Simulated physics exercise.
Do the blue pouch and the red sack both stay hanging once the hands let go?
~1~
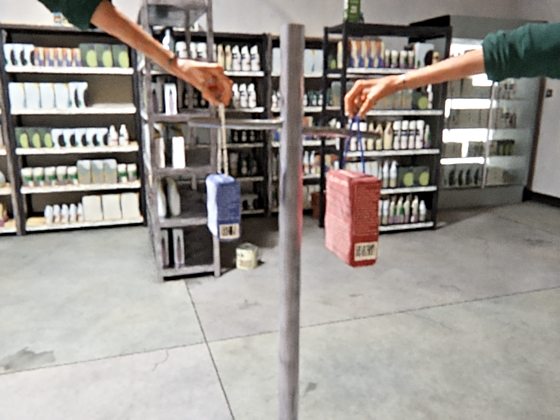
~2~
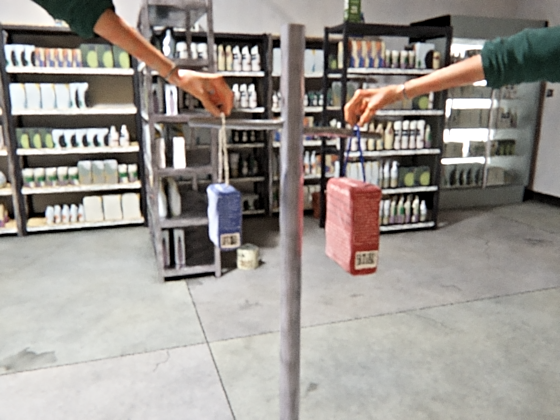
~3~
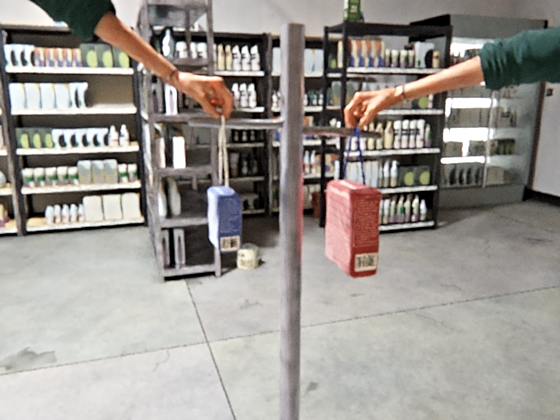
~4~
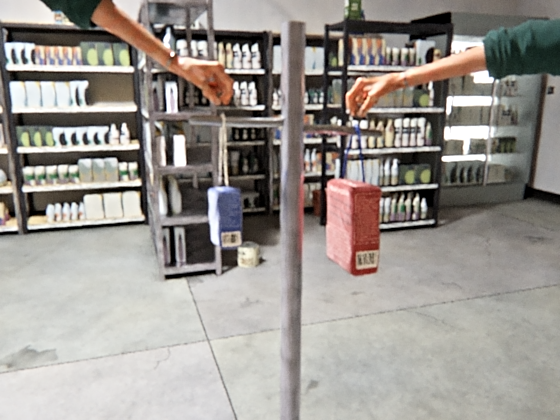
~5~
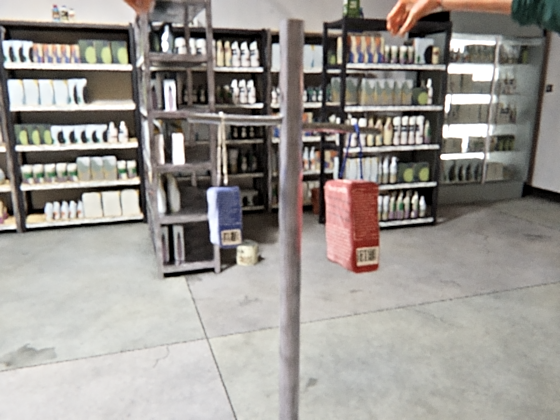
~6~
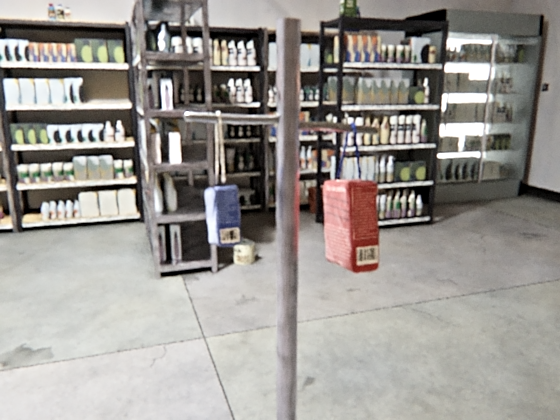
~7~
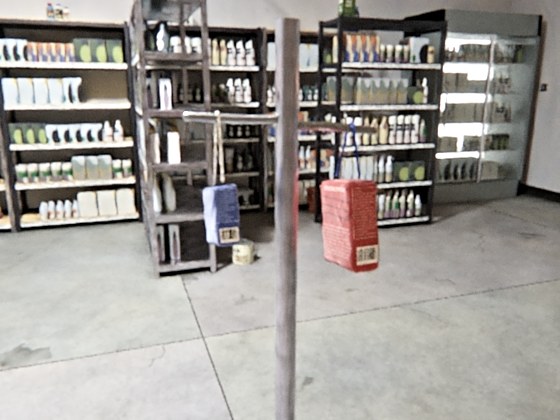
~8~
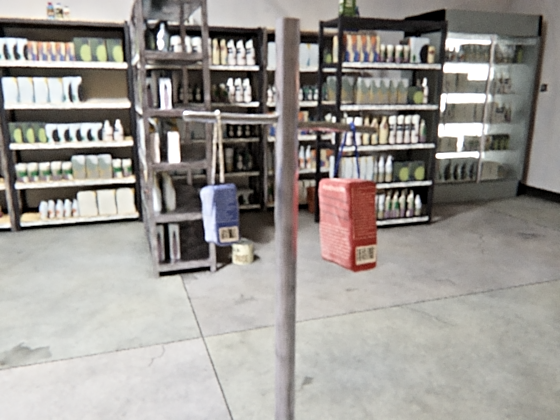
Yes, both stay up. The blue pouch hangs from its peg on the left and the red sack hangs from its peg on the right.
Two hands lowered a blue pouch and a red sack by their loops onto the pegs of a metal post, one on each side, then let go and drew away, leaving both hanging there with only a slight sway.
